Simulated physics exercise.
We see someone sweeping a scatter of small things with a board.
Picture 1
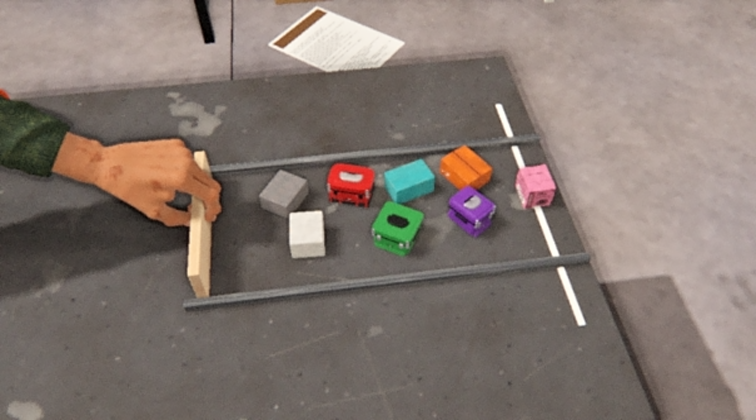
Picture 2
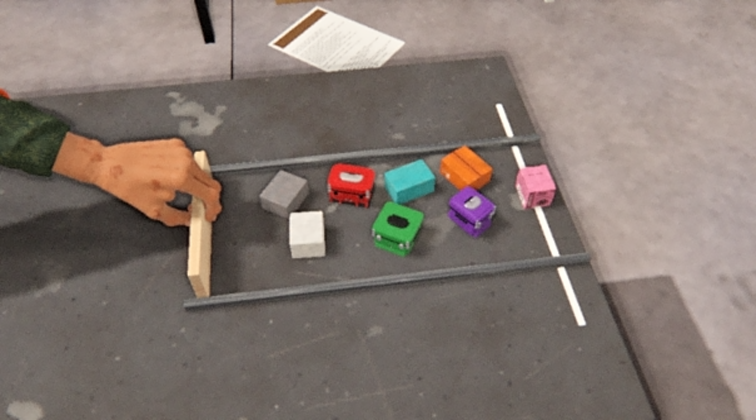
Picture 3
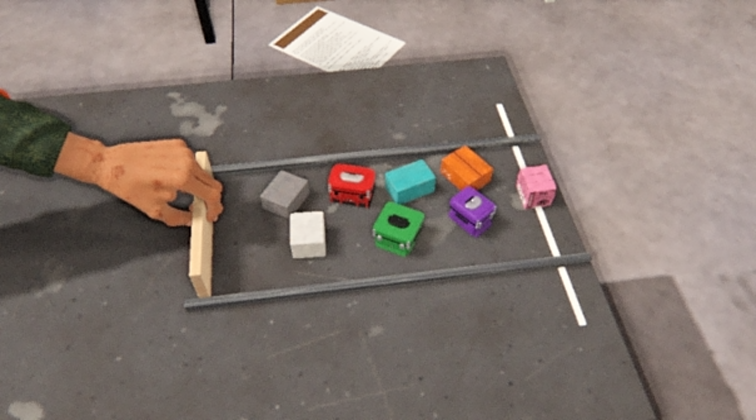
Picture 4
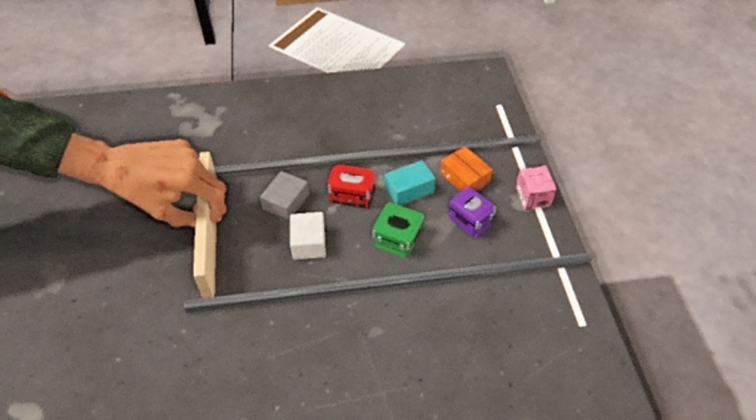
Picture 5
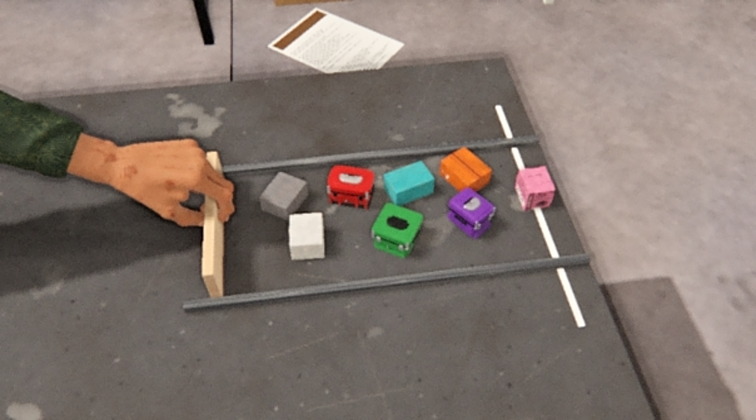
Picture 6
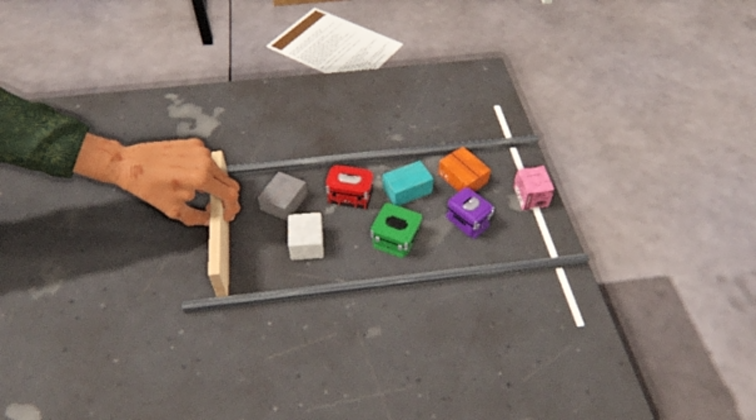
A hand slides a wooden board slightly right toward scattered colourful blocks and small cases.
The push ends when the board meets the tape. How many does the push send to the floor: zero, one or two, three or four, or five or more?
Outcome: The number that fall off is five or more.
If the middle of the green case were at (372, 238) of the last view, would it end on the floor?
It is lost.
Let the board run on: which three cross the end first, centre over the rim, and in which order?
The order is the orange box, then the pink box, then the turquoise block.
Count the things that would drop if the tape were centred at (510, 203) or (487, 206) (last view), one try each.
The counts: 4 and 4.
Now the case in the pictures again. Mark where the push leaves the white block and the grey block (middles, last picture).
The white block at (556, 208), the grey block at (537, 162).
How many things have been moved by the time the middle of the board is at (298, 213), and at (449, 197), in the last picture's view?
At the one place 3, at the other 8.
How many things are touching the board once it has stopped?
That makes 2.
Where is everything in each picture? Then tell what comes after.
In the first picture, pink box (535, 187); orange box (466, 170); purple case (470, 211); board (201, 222); tape (535, 200).
In the second picture, orange box (466, 170); board (202, 222).
In the third picture, purple case (471, 212); grey block (285, 194).
In the fourth picture, pink box (535, 188); red case (352, 187).
In the fifth picture, orange box (465, 172); turquoise block (409, 184).
In the sixth picture, pink box (533, 188); orange box (464, 172); purple case (469, 213); board (220, 222); tape (533, 201).
Early on, none off yet; pink box at rest near (533, 188); orange box at rest near (464, 172); purple case at rest near (469, 213).
A while later, none off yet; pink box at rest near (533, 188); orange box travelled about its own width near (523, 163); purple case travelled a little near (488, 209).
Further along, two off so far; pink box in the air near (578, 262); orange box in the air near (525, 361); purple case travelled well along near (565, 199).
Finally, the number that fall off is five or more; lost, red case, green case, turquoise block, purple case, orange box and pink box.
